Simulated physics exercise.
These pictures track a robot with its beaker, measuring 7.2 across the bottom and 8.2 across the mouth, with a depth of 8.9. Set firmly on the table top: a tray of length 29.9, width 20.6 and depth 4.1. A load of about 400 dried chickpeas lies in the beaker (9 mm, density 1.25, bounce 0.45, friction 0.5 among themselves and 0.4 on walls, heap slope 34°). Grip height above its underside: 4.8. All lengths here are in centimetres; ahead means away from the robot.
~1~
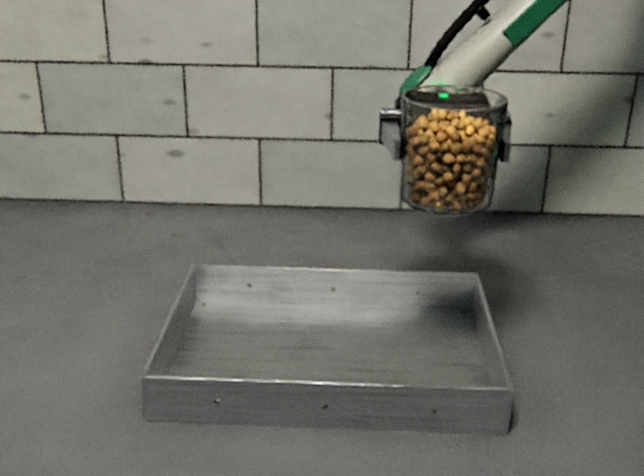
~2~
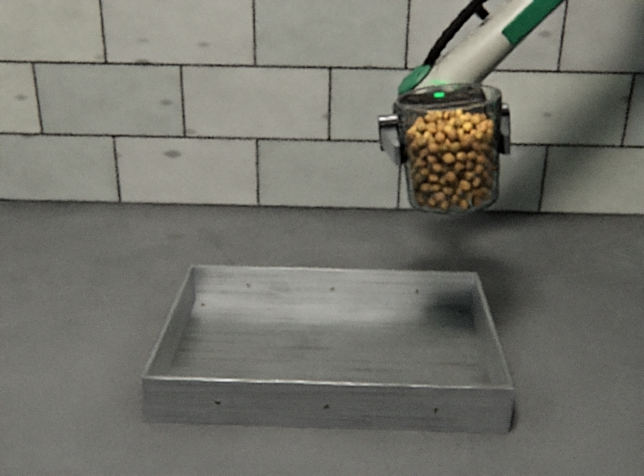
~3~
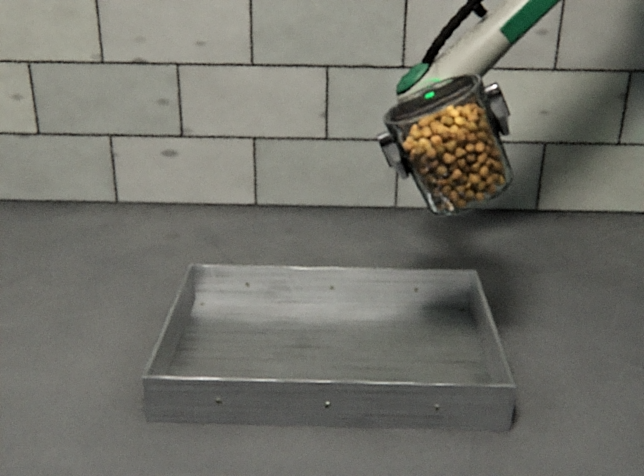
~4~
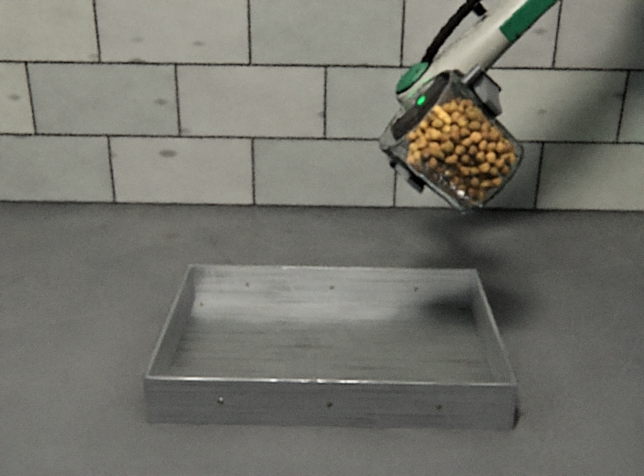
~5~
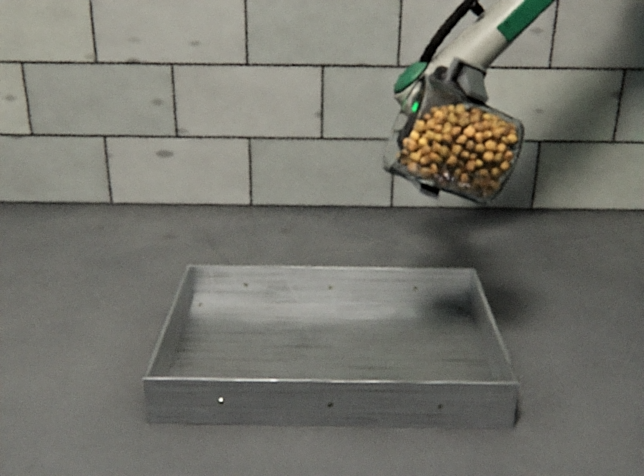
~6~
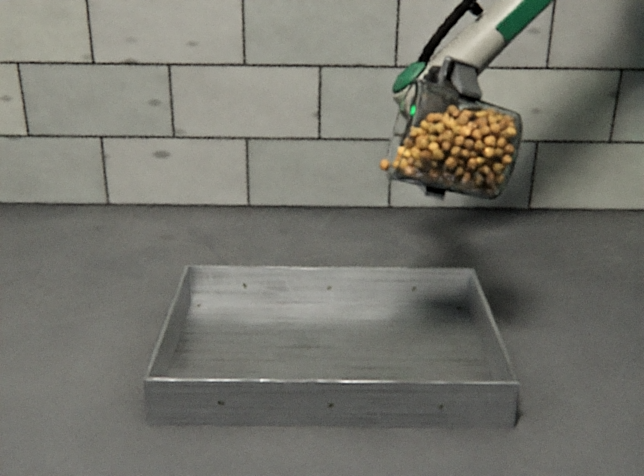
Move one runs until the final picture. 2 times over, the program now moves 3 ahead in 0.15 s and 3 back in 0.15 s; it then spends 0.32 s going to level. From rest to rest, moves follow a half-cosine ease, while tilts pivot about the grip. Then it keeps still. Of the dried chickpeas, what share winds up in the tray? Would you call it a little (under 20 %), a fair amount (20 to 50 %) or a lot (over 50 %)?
I would call it a fair amount, 20 to 50 %.
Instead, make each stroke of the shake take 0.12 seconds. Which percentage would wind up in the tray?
Roughly 40 in a hundred.
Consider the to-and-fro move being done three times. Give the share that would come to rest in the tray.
Then roughly 35 percent.
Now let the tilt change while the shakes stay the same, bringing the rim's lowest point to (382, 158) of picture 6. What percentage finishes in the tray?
About 5 %.
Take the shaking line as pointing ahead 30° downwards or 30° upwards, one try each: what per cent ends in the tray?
Estimates, in order: 20 % then 30 %.
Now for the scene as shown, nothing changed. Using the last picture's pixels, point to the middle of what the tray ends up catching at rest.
Centre estimate: Around (309, 355).
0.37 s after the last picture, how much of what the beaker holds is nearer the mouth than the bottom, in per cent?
Roughly 45 %.
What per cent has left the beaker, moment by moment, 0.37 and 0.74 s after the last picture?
First it's 15 percent, and after that 25 percent.
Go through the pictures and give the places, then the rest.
The first frame shows the beaker middle at (450, 151), level; upper third of the load around (452, 140), from x 410 to 495, top at y 120; 397 in the beaker.
The second frame shows the beaker middle at (451, 150), tilted 7° forward; upper third of the load around (453, 139), from x 410 to 490, top at y 120.
The third frame shows the beaker middle at (452, 148), tilted 26° forward; upper third of the load around (461, 135), from x 405 to 500, top at y 110.
The fourth frame shows the beaker middle at (454, 146), tilted 49° forward; upper third of the load around (464, 131), from x 410 to 510, top at y 105.
The fifth frame shows the beaker middle at (455, 144), tilted 68° forward; upper third of the load around (468, 129), from x 400 to 510, top at y 110.
The sixth frame shows the beaker middle at (455, 143), tilted 75° forward; upper third of the load around (471, 130), from x 385 to 510, top at y 110; 397 in the beaker.
Then, 0.37 s on, tilted 75° forward, highest piece 23 above the table; 345 in the beaker, 32 in the tray, 20 in flight or on a rim.
Then, 0.74 s on, tilted 46° forward, highest piece 23 above the table; 292 in the beaker, 99 in the tray, 6 in flight or on a rim.
Then, 1.12 s on, level, highest piece 24 above the table; 292 in the beaker, 105 in the tray.
Then, 2.17 s on, level, highest piece 24 above the table; 292 in the beaker, 105 in the tray.
In the end, 292 in the beaker, 105 in the tray. That is 26 % in the tray.
